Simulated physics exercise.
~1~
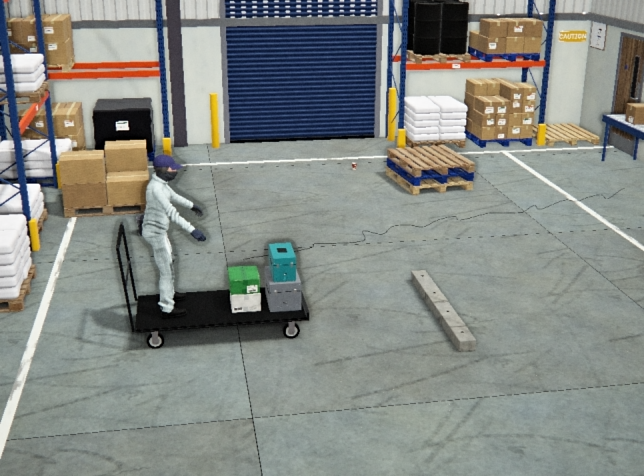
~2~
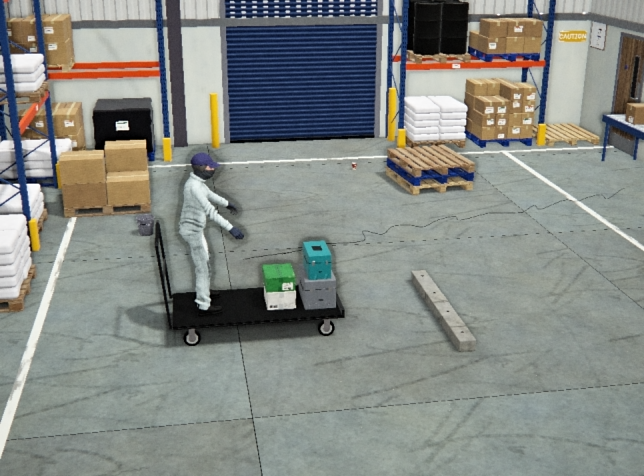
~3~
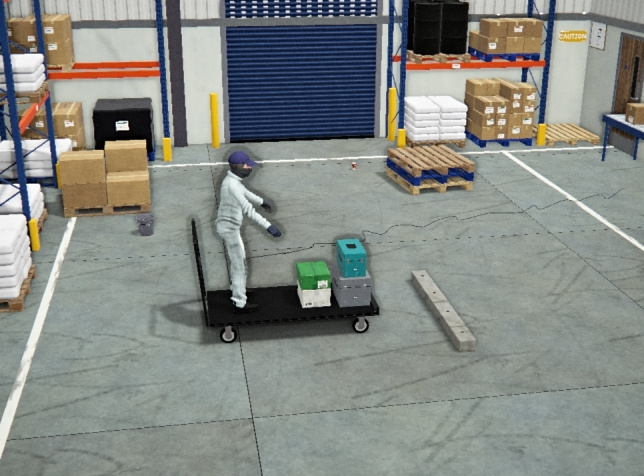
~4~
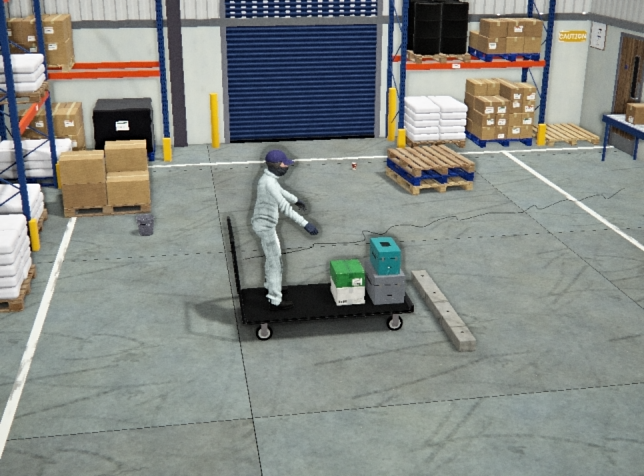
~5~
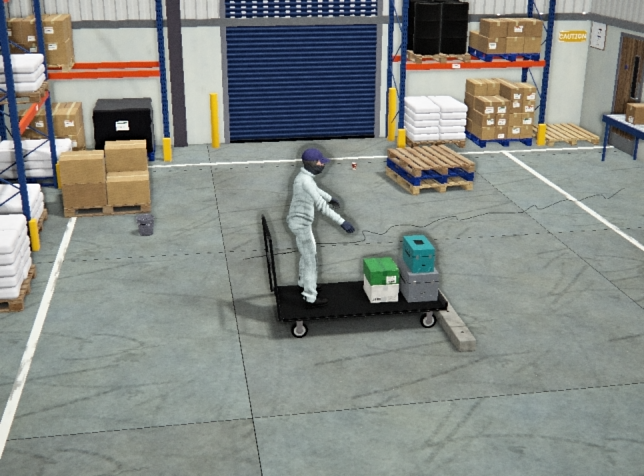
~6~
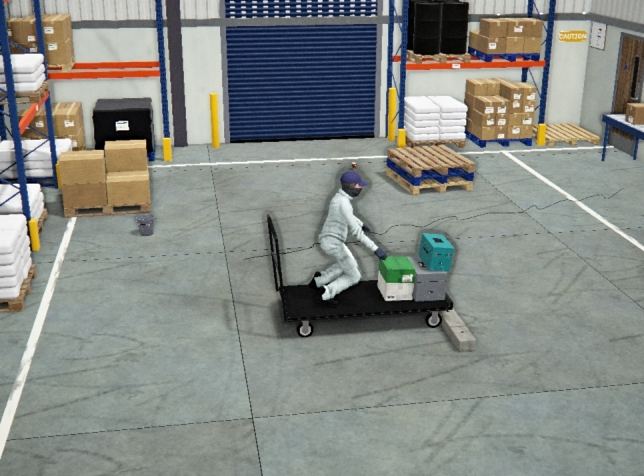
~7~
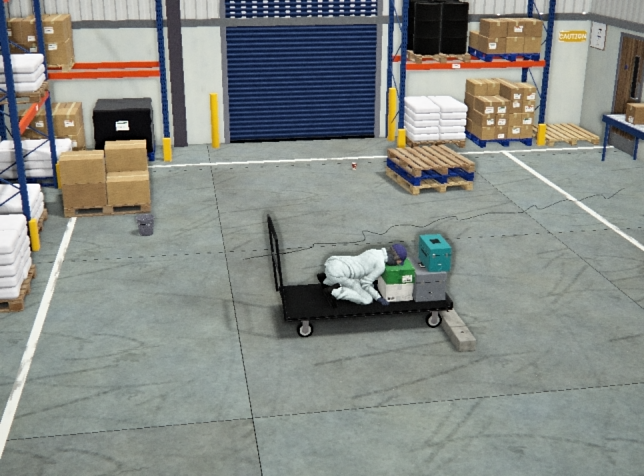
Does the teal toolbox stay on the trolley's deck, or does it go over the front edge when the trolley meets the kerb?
The teal toolbox stays on the deck, still on top of the grey toolbox near the front edge.
